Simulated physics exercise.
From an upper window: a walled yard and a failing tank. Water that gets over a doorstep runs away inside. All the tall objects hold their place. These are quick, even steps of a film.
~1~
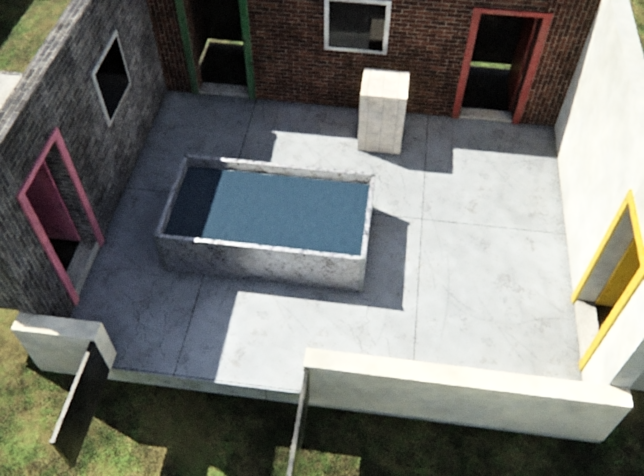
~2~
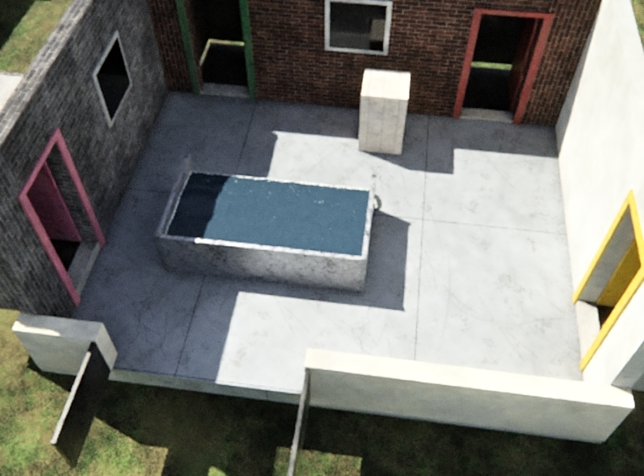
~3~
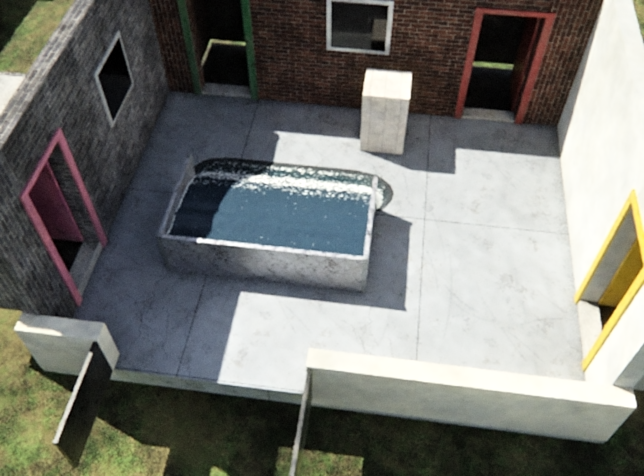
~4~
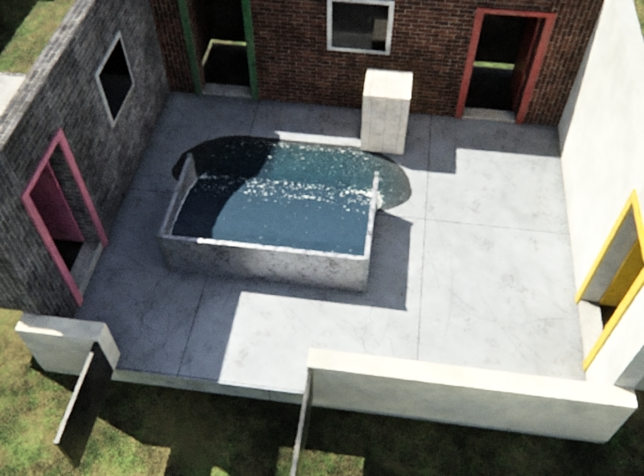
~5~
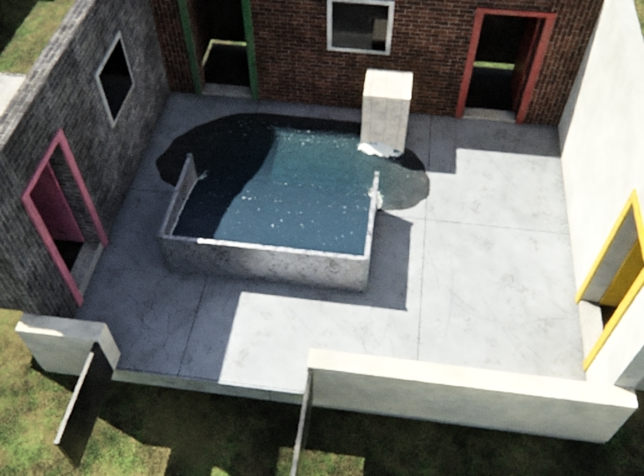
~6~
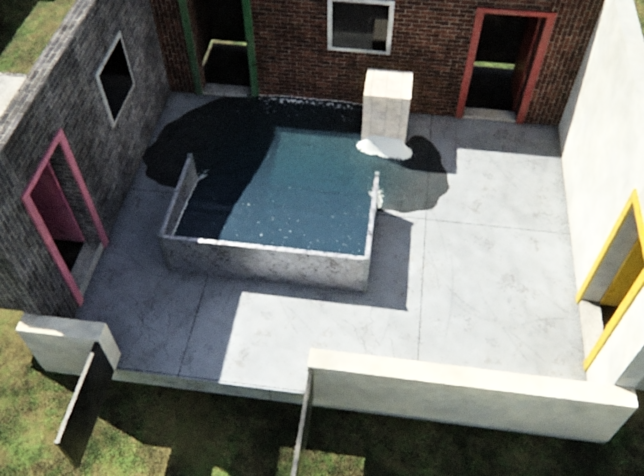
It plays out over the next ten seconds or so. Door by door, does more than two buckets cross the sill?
In the end: The green door floods; the pink door holds within the limit; the yellow door holds within the limit; the red door floods.
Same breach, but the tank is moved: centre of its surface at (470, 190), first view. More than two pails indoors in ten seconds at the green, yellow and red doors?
My reading: The green one lets less in; the yellow one takes less; the red one goes over.
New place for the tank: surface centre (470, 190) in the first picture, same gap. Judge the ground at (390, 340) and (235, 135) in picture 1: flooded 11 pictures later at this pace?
As listed: No water, covered.
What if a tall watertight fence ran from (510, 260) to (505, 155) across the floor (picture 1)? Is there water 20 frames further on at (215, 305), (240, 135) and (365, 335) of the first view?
One after the other: Not flooded, flooded, dry.
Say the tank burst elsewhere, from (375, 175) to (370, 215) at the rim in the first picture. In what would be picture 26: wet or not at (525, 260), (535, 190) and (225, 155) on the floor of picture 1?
One after the other: Under water, wet, free of water.
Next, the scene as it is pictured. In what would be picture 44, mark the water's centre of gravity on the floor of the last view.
Roughly at (319, 216).
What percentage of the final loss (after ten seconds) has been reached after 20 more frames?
About 35 per cent.
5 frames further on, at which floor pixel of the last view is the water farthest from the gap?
Close to (489, 124).
A moment on, water covers 35 % of the floor; the green door over two buckets in, the pink door not reached, the yellow door not reached, the red door wet at the sill, nothing in.
Next, water covers 45 % of the floor; the green door far over two buckets in, the pink door not reached, the yellow door not reached, the red door under two buckets in.
Then, water covers 55 % of the floor; the green door far over two buckets in, the pink door wet at the sill, nothing in, the yellow door not reached, the red door under two buckets in.
Later, water covers 85 % of the floor; the green door far over two buckets in, the pink door wet at the sill, nothing in, the yellow door wet at the sill, nothing in, the red door over two buckets in.
In the end, water covers 95 % of the floor; the green door far over two buckets in, the pink door wet at the sill, nothing in, the yellow door wet at the sill, nothing in, the red door over two buckets in.
